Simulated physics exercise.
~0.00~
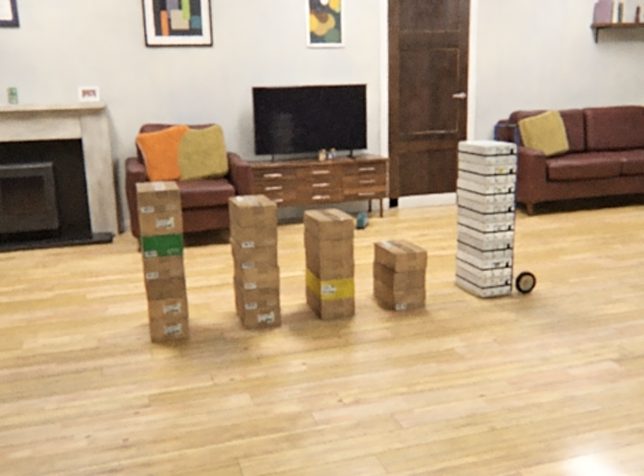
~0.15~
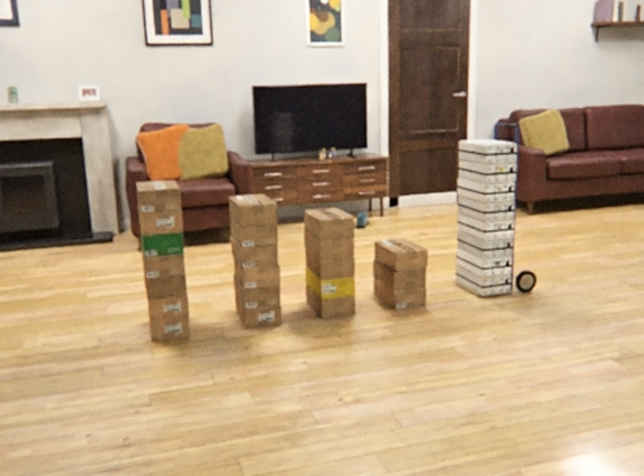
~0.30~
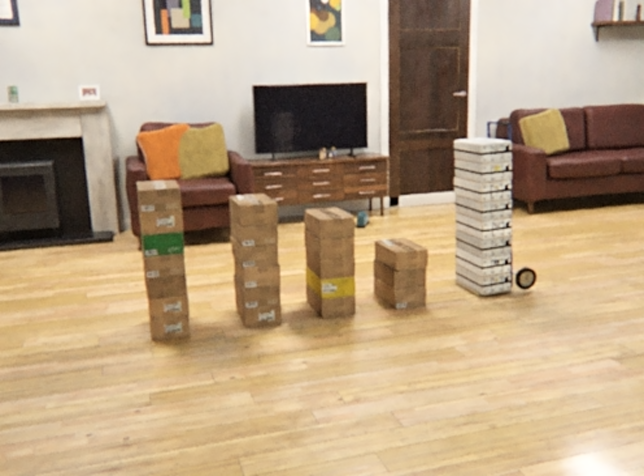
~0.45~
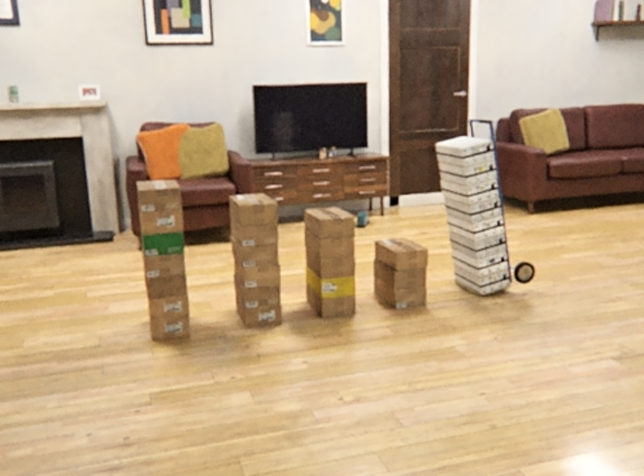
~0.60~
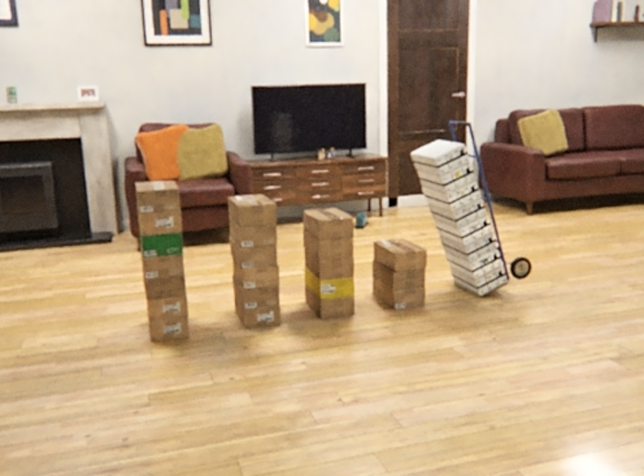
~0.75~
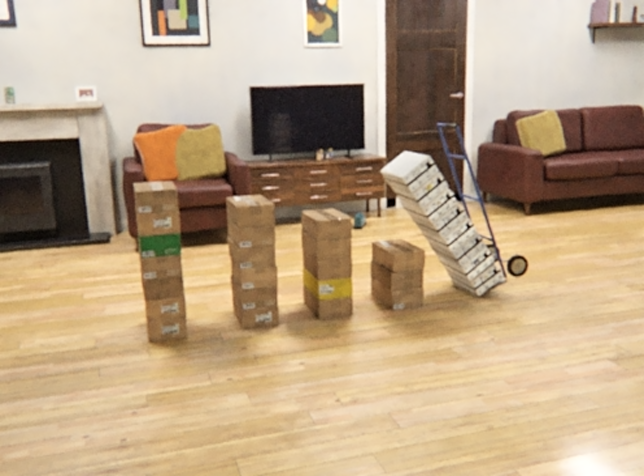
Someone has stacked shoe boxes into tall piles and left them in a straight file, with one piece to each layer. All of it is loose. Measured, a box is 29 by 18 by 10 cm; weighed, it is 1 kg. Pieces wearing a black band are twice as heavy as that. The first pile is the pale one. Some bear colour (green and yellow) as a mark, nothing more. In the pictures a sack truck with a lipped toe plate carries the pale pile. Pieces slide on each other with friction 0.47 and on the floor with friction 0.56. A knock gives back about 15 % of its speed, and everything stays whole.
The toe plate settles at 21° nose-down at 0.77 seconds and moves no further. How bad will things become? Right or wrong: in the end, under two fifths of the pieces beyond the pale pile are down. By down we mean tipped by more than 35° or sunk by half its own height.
Right, it is less than two fifths.
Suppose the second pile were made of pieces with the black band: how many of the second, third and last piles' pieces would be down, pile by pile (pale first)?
Then the second pile would have 0 down, the third 2, and the last 0.
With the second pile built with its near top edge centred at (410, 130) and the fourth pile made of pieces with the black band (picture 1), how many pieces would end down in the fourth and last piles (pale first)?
Pile by pile, that gives fourth 5 and last 7.
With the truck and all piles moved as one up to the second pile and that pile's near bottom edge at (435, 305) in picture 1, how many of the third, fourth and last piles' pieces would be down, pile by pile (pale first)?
Third 0, fourth 0, last 0.
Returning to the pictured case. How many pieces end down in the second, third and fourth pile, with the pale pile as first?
By pile: Second 0, third 0, fourth 0.
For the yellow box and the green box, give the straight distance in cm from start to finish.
Distance from start in cm - yellow 0, green 0.
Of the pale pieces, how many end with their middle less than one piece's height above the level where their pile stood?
The total comes to 4.
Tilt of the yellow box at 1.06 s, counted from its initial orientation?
0°.
After 0.81 s, 7 of the pale pile down; none of the 21 other boxes down.
After 0.92 s, 8 of the pale pile down; none of the 21 other boxes down, 1 disturbed.
After 1.06 s, 7 of the pale pile down; none of the 21 other boxes down, 5 disturbed.
After 1.24 s, 7 of the pale pile down; none of the 21 other boxes down, 9 disturbed; yellow box shifted 14 mm.
At rest (1.8 s), 7 of the pale pile down; none of the 21 other boxes down, 8 disturbed; yellow box shifted 14 mm; green box unmoved. That is 0 per cent. As the last picture would show them, middles, yellow box near (324, 281), green box near (159, 239).
